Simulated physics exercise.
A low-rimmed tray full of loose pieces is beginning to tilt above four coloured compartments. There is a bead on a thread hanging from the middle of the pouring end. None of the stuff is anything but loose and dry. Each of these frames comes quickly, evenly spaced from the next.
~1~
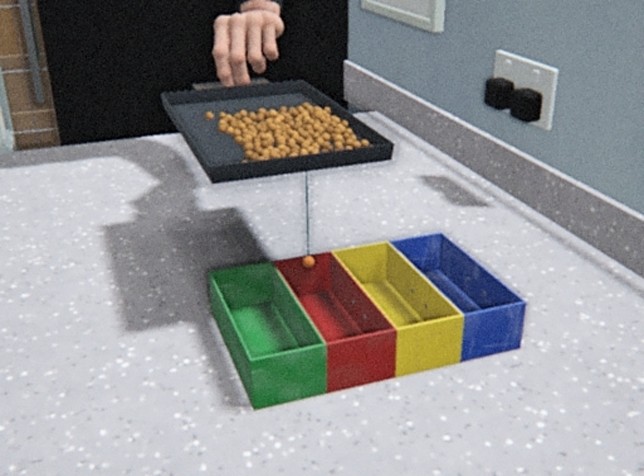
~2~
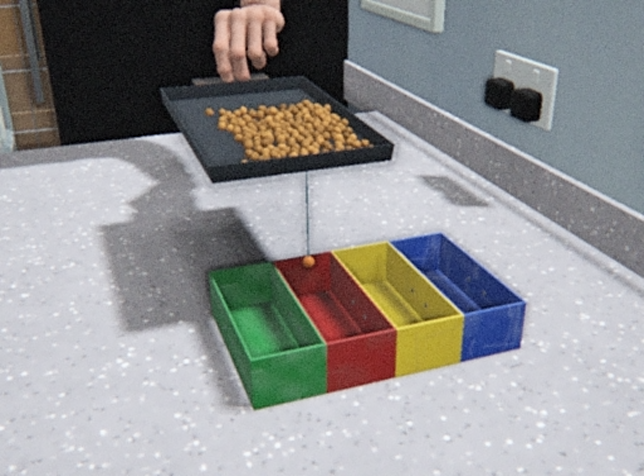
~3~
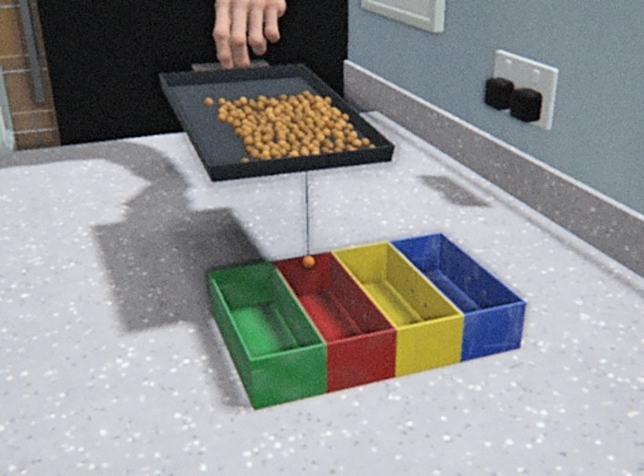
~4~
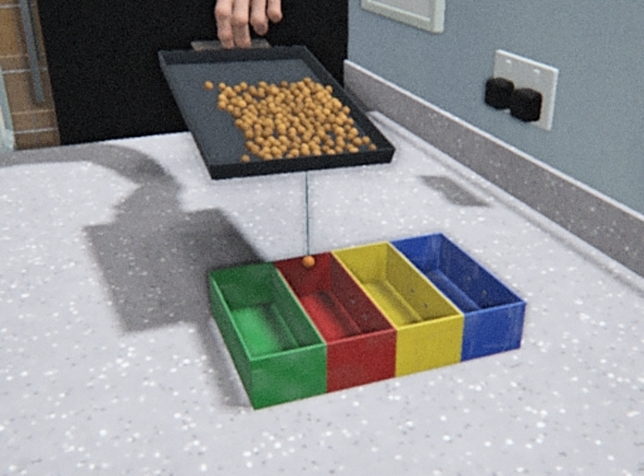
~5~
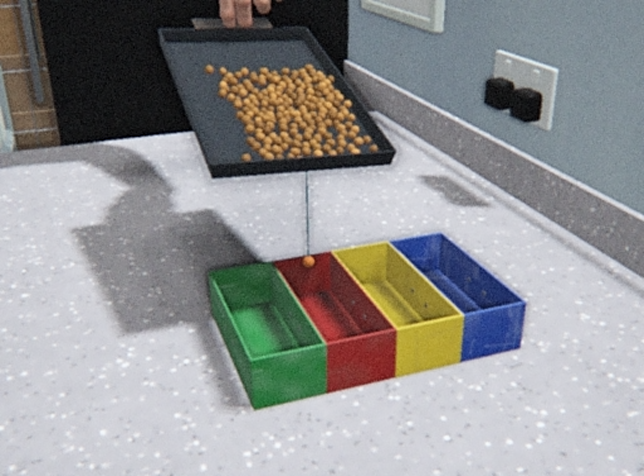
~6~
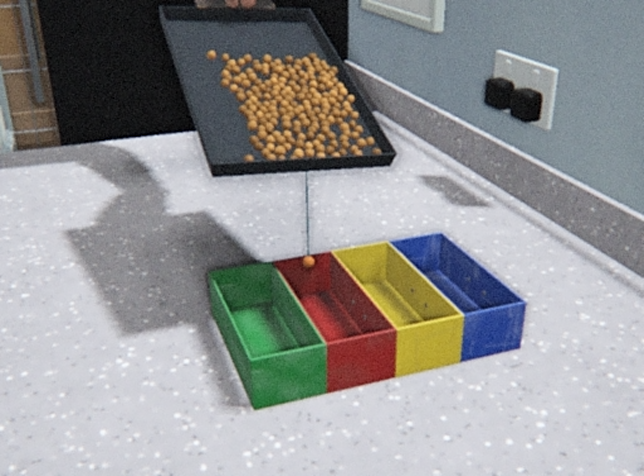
A dark tray of roasted chickpeas tilts steeper above four coloured compartments as a hand lifts its far end.
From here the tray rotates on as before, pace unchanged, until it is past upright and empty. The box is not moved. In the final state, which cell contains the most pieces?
The yellow one contains the most.
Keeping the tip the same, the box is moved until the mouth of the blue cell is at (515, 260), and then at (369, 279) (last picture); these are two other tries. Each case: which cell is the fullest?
It would be the cell in red the first time and that blue cell the second time.
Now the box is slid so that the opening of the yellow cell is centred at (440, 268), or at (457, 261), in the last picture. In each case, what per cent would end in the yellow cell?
First position: Some 10 %; second position: Some 0 %.
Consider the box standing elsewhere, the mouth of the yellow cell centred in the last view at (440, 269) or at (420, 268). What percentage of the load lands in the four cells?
First case 90 in a hundred, second case 100 in a hundred.
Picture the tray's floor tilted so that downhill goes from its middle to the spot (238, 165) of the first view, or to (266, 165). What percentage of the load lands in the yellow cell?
Case one near 0 %; case two near 10 %.
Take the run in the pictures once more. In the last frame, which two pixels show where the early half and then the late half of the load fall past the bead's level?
The opening half passes (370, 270), the closing half (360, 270).
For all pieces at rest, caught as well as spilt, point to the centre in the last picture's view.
Last view, resting centre - approx. (380, 331).
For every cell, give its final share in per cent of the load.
I'd put the green cell near 10, the red cell near 30, the yellow cell near 60, and the blue cell near 0.
Soon after the last picture, tray tipped steeply; nearly all on the tray; a stray few falling or outside the box.
A little later, tray tipped past a quarter turn; nearly all on the tray; a small part in the yellow cell; a stray few in the red cell; a small part falling or outside the box.
Later still, tray tipped past a quarter turn; about two thirds in the yellow cell; about a third in the red cell; a small part in the green cell; a stray few in the blue cell; a stray few falling or outside the box.
At rest, tray tipped past a quarter turn; about two thirds in the yellow cell; about a third in the red cell; a small part in the green cell; a stray few in the blue cell; a stray few outside the box.
